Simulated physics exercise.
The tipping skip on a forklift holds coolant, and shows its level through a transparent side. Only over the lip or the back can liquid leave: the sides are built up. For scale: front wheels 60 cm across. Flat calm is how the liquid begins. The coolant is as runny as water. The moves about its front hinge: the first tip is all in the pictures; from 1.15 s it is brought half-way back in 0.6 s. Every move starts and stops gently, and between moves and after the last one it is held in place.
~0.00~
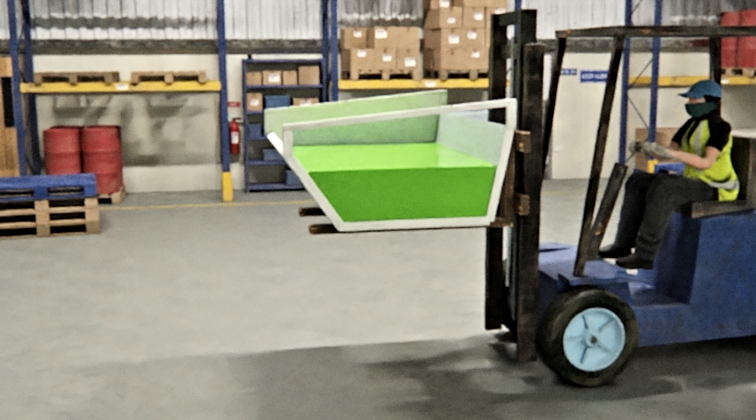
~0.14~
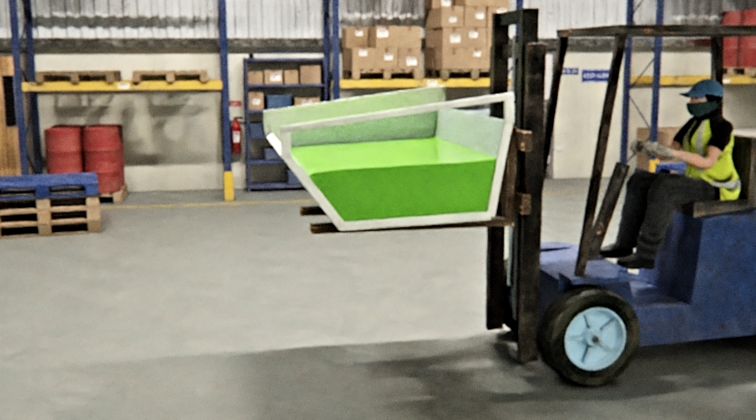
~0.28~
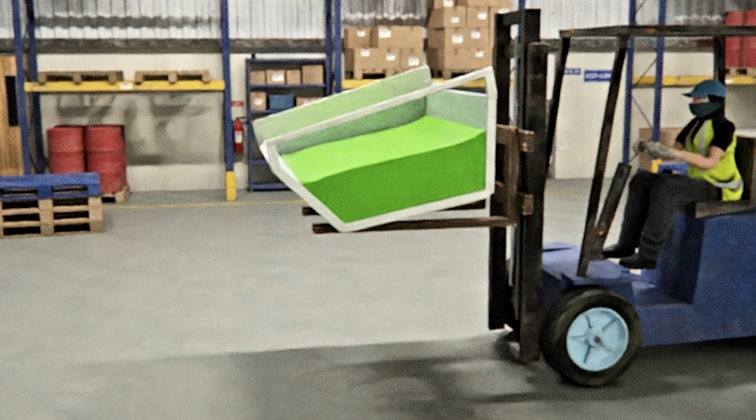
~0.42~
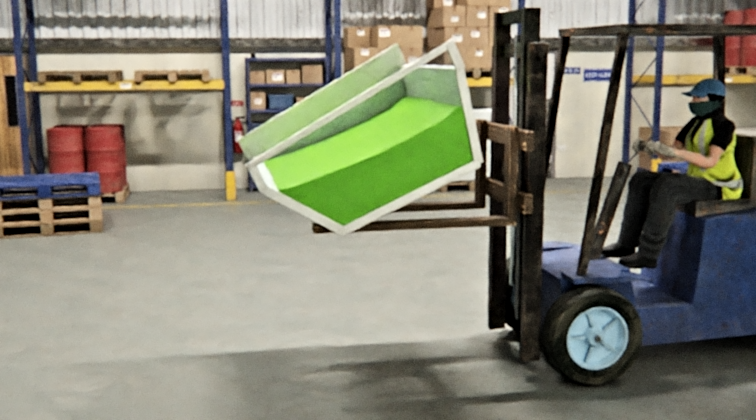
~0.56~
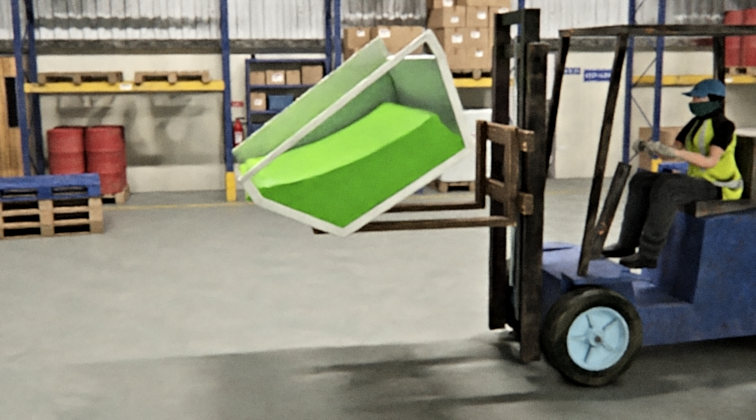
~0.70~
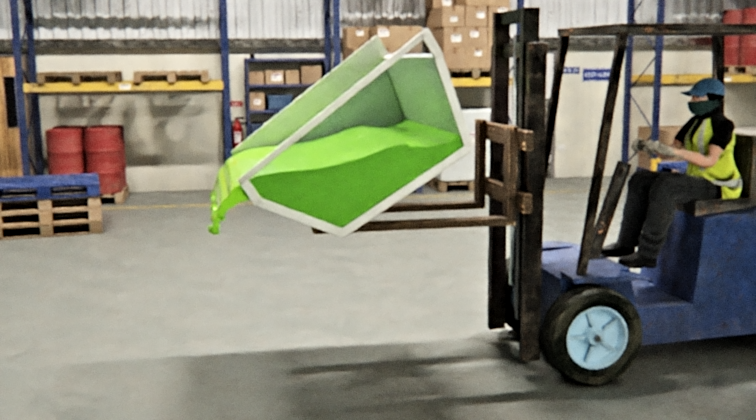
A clear-sided skip of bright green liquid tips forward to the left on the forks of a blue forklift, whose driver sits at right in a blue helmet and yellow vest. The warehouse, seen side-on by a still camera, has red drums and blue pallets at left and boxed shelves behind. As the tilt steepens, liquid slides toward the lip and begins pouring over it.
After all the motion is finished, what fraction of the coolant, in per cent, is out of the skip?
Roughly 73 per cent of the coolant is out of the skip.
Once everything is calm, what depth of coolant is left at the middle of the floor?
Roughly 6 centimetres.
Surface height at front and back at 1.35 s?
Front reads 28 centimetres, back reads 0 centimetres.
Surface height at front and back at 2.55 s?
At the front the surface is at 10 cm, while at the back it is at 6 cm.
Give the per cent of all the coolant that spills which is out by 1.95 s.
I'd say some 100 percent by then.
Then, 1.35 s in, the skip is at 29° forwards, the surface stands 27 cm on the front, 0 cm on the back; the loss stands at 64 per cent, over the front.
Then, 1.95 s in, the skip is at 16° forwards, the surface stands 13 cm on the front, 3 cm on the back; the loss stands at 72 per cent, over the front.
Then, 2.55 s in, the skip is at 16° forwards, the surface stands 10 cm on the front, 6 cm on the back; the loss stands at 72 per cent, over the front.
Then, 4.64 s in, the loss stands at 73 per cent, over the front, 266 of 364 litres.
